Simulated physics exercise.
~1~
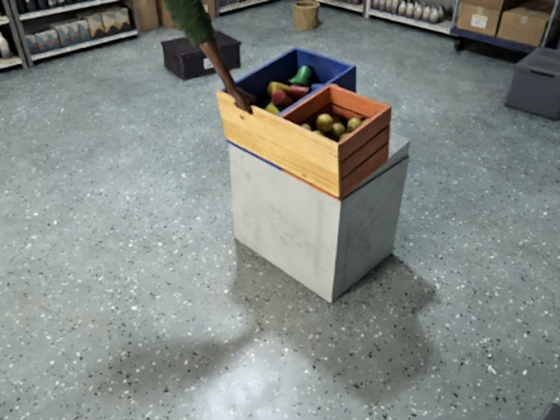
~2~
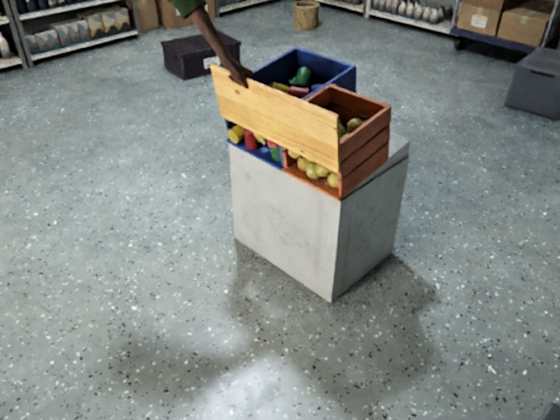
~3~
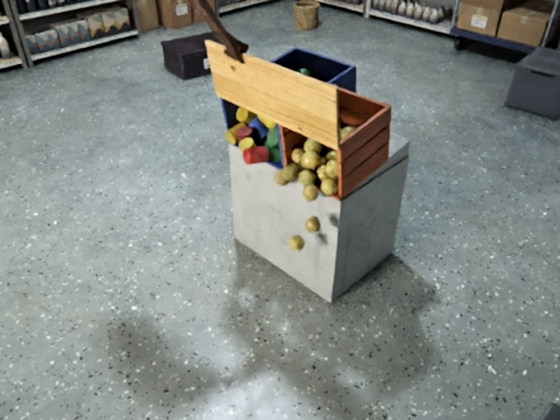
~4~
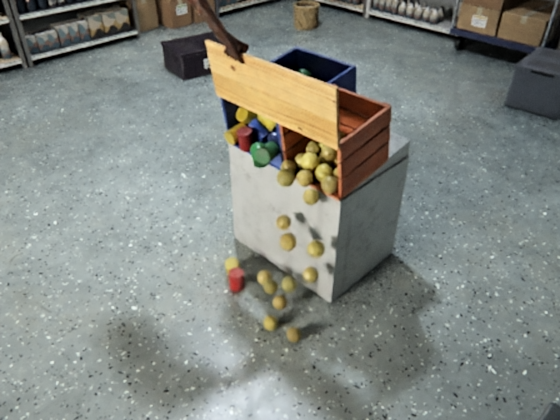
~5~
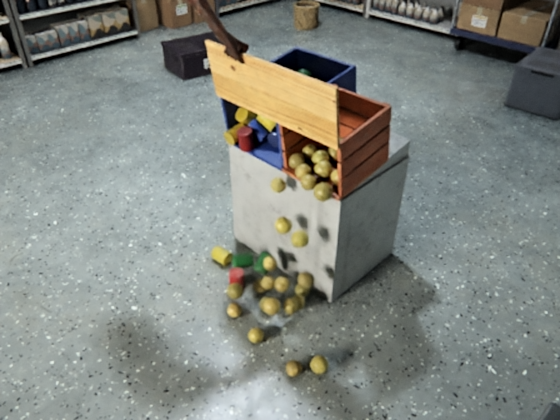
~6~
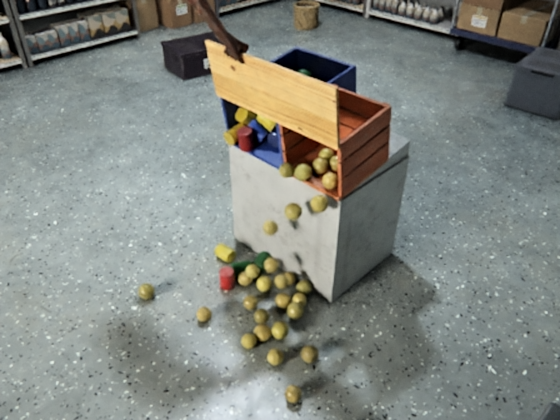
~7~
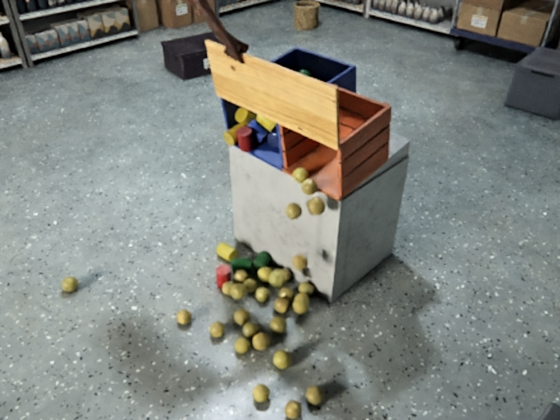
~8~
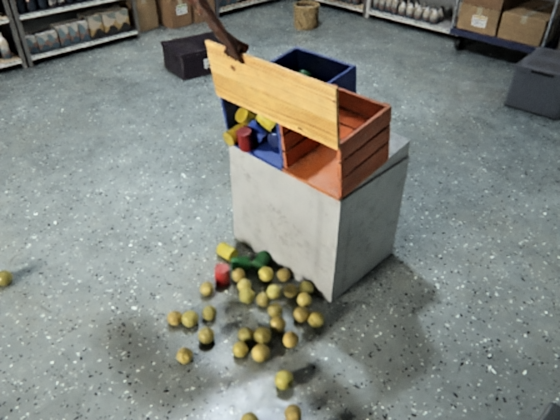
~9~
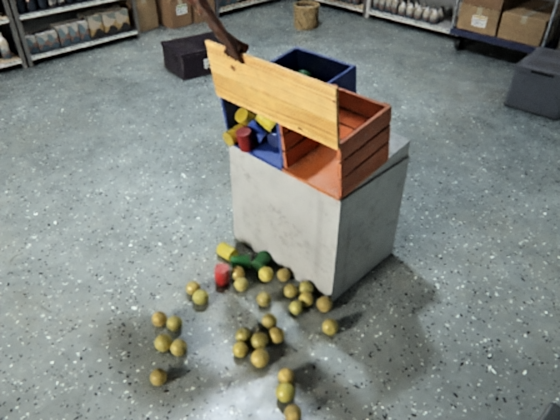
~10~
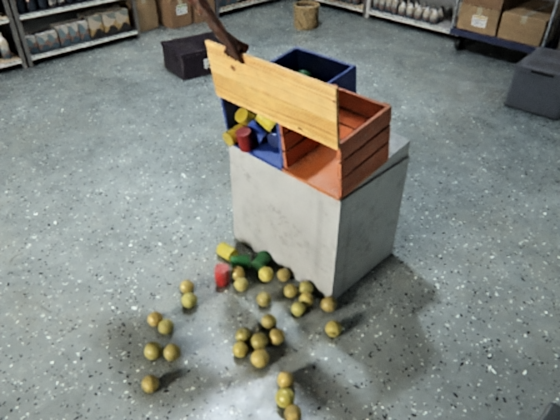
An arm lifts a wooden gate, and yellow balls and some colourful jars spill onto the floor.
